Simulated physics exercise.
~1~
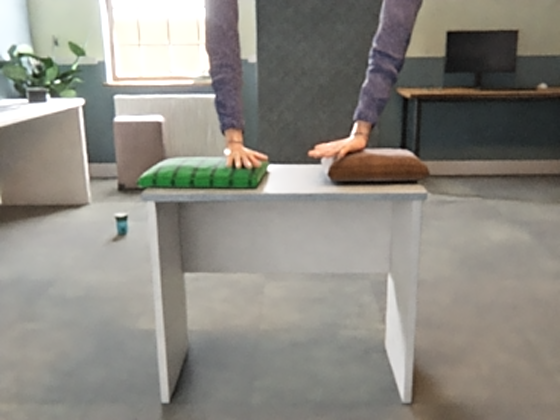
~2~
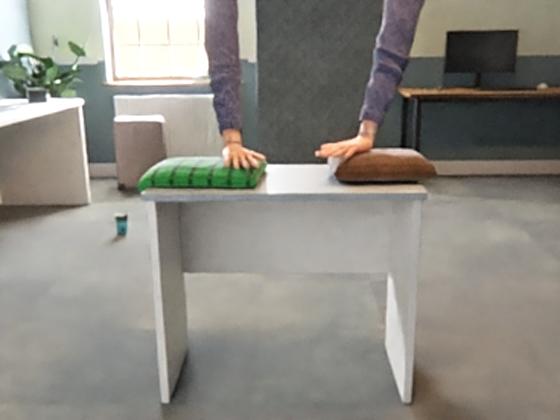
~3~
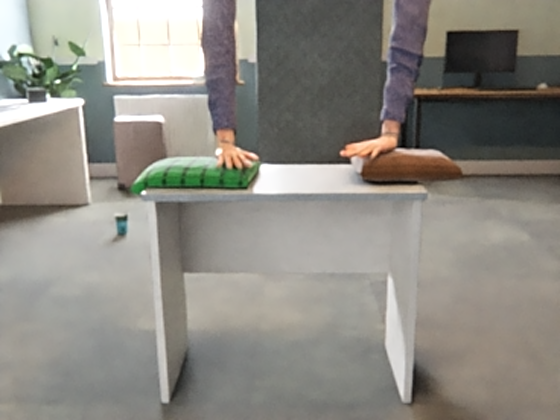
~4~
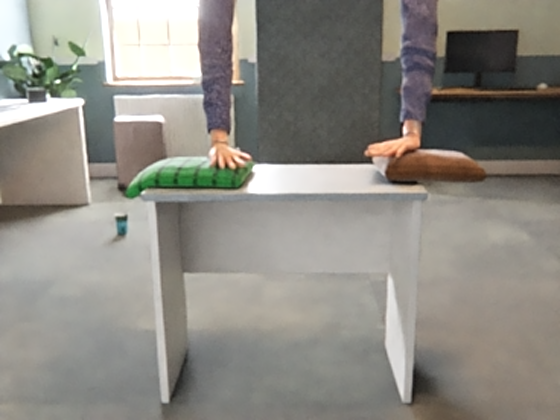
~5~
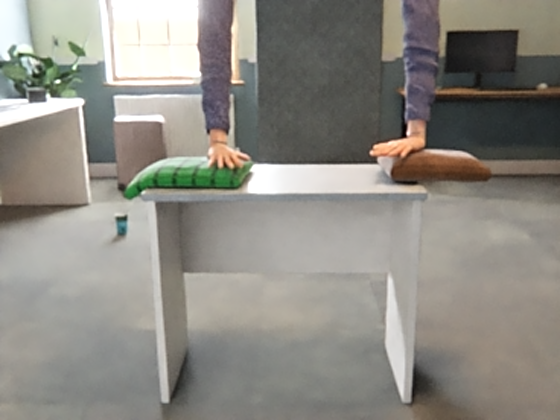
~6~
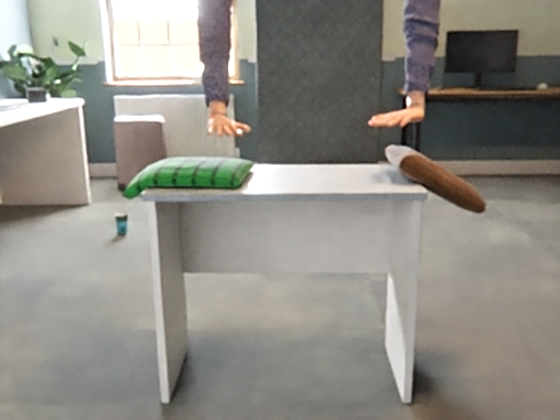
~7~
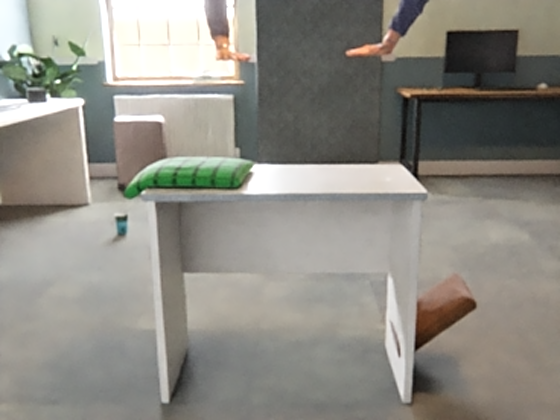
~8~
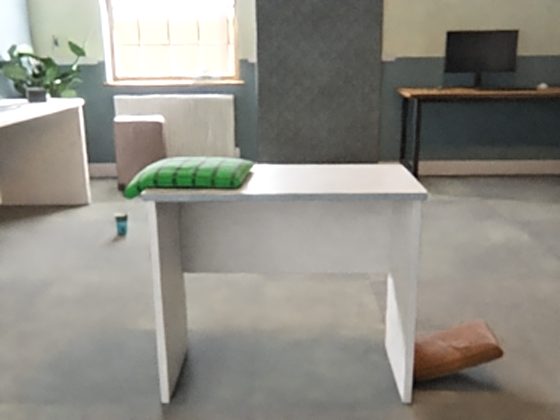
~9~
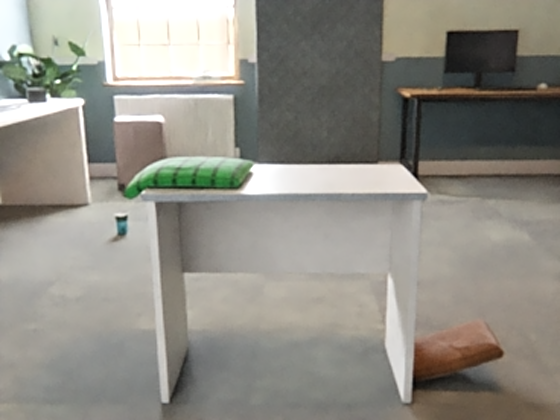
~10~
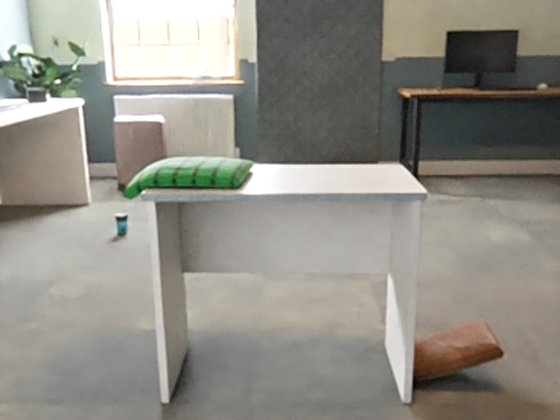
Two hands spread a green cushion and brown bag apart, and the bag falls.
